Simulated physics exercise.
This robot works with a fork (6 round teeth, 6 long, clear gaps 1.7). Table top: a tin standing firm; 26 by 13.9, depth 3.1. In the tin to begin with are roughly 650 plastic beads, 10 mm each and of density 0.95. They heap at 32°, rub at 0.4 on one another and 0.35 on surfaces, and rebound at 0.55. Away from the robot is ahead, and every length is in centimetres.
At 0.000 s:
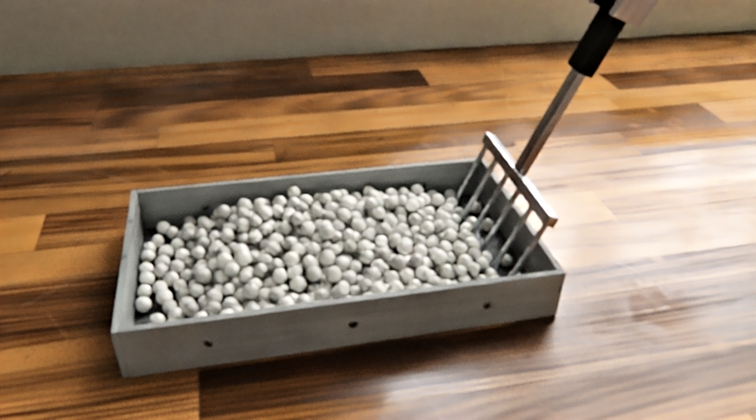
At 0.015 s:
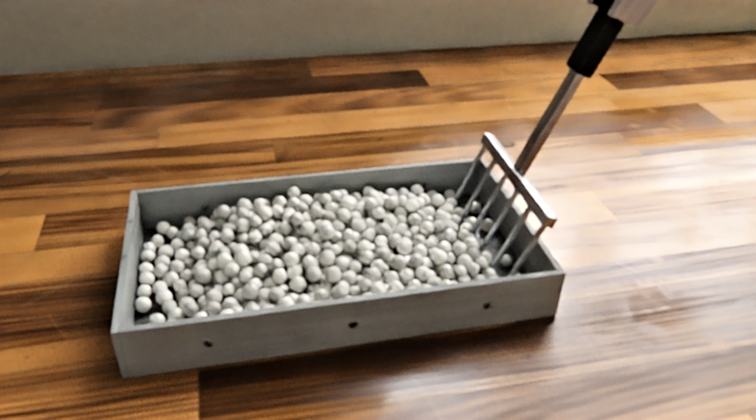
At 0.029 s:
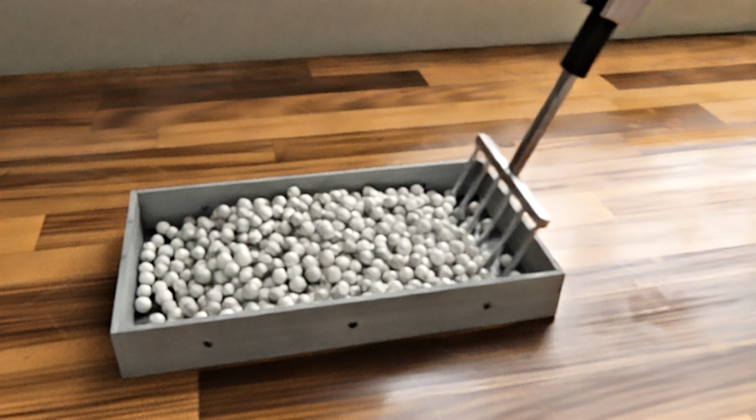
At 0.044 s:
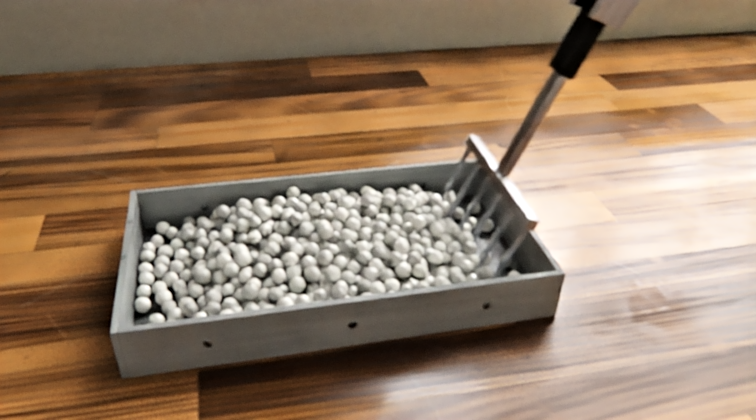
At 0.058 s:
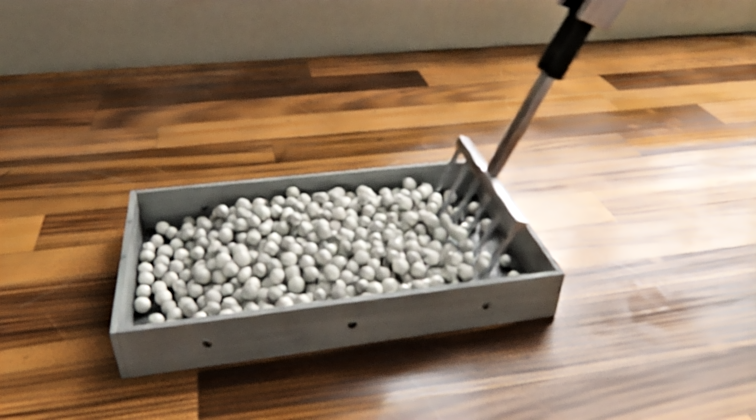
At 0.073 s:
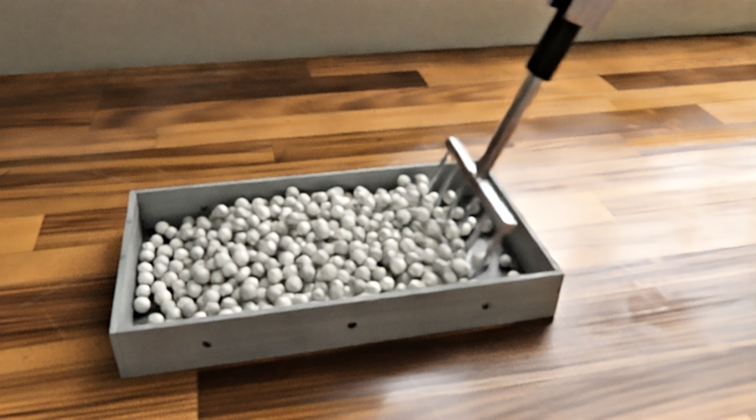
The clip opens on a grey, open-topped tray of pale beads on a wood-grained surface, with a metal fork at its right end. After barely moving, the fork shifts slightly left into the beads, its handle moving with it, and the nearby beads bunch up a little while the tray stays still.
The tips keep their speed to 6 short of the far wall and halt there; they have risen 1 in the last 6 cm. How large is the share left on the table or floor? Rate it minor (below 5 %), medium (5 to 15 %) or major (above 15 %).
Medium.
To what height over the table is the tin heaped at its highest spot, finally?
Measured height: Some 5.5 cm.
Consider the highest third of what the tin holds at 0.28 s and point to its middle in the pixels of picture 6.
The centre is close to (267, 236).
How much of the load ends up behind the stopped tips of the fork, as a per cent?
Around 40 per cent ends up behind the tips.
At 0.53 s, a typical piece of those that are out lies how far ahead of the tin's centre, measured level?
Roughly 14 centimetres.
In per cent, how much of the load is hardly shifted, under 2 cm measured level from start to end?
About 15 %.
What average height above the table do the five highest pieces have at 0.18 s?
Height: Close to 5 cm.
After 0.18 s, sloping 67°, highest piece 6 above the table; 647 in the tin, 1 in flight or on the tool.
After 0.28 s, sloping 67°, highest piece 7 above the table; 642 in the tin, 2 on the table or floor, 4 in flight or on the tool.
After 0.53 s, sloping 67°, highest piece 5 above the table; 598 in the tin, 49 on the table or floor, 1 in flight or on the tool.
After 1.23 s, sloping 67°, highest piece 5 above the table; 596 in the tin, 52 on the table or floor.
In the end, 596 in the tin, 52 on the table or floor. That is 8 % on the table or floor.
